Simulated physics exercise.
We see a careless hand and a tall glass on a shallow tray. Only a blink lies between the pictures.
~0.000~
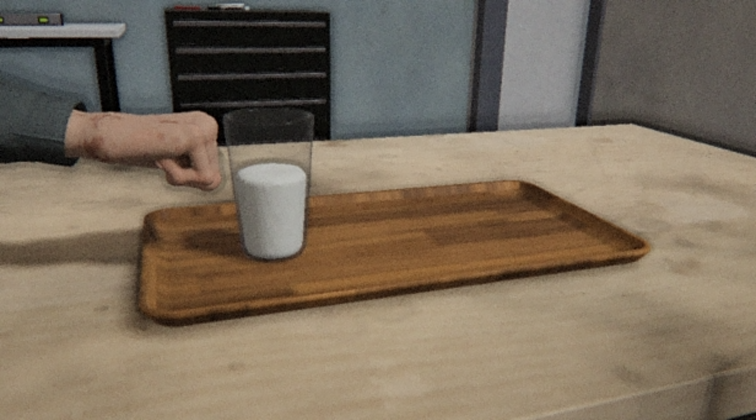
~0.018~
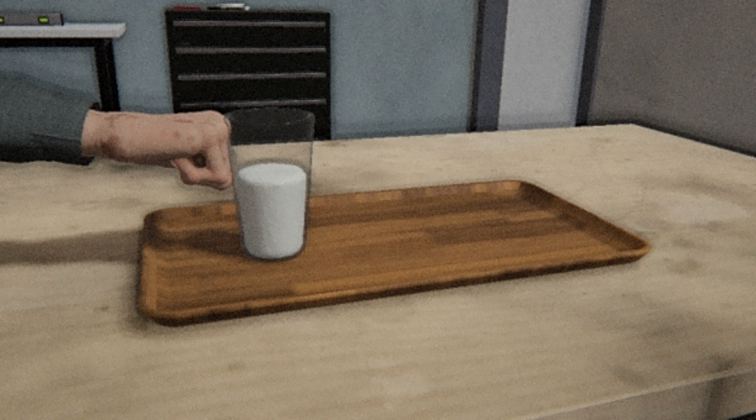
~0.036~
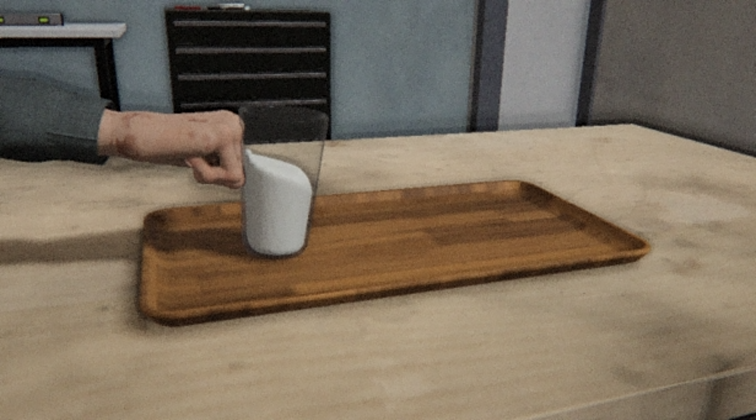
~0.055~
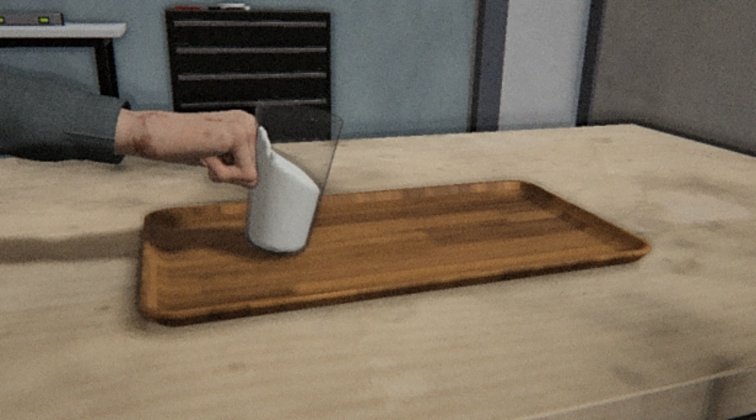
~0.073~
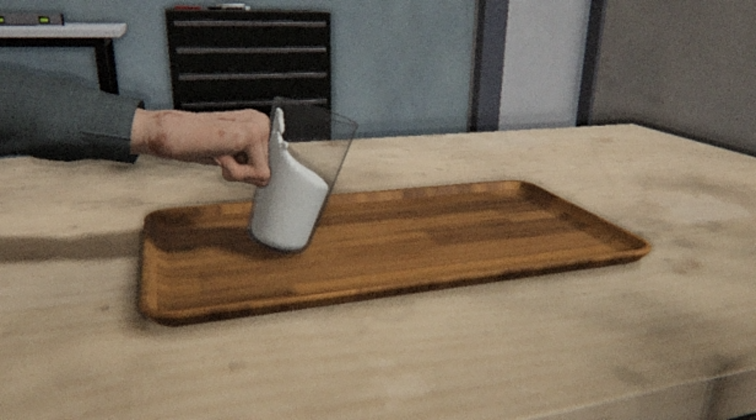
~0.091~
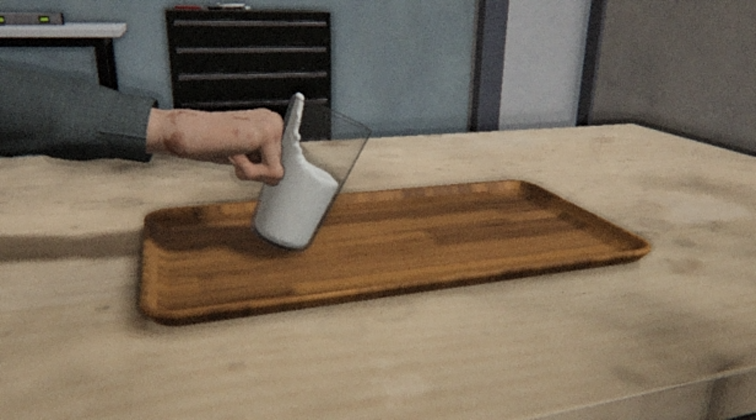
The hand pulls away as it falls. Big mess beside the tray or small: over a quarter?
In the end a quarter and more lands beyond the tray.
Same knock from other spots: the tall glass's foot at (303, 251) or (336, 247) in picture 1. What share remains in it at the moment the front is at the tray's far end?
First some 65, then 75 per cent.
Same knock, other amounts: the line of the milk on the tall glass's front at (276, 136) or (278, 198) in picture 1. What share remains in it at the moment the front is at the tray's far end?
In turn 50 and 55 in a hundred.
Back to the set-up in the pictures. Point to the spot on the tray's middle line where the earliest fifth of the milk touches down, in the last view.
Roughly at (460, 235).
A moment on, the tall glass lies on its side and 99 per cent is in the glass, 0 on the tray and 1 above or beyond its rim.
Next, the tall glass lies on its side and 57 per cent is in the glass, 39 on the tray and 5 above or beyond its rim.
Then the tall glass lies on its side and 30 per cent is in the glass, 52 on the tray and 19 above or beyond its rim.
Later the tall glass lies on its side and 16 per cent is in the glass, 38 on the tray and 45 above or beyond its rim.
Finally, 55 per cent is held by tray and glass, 45 is off the tray.
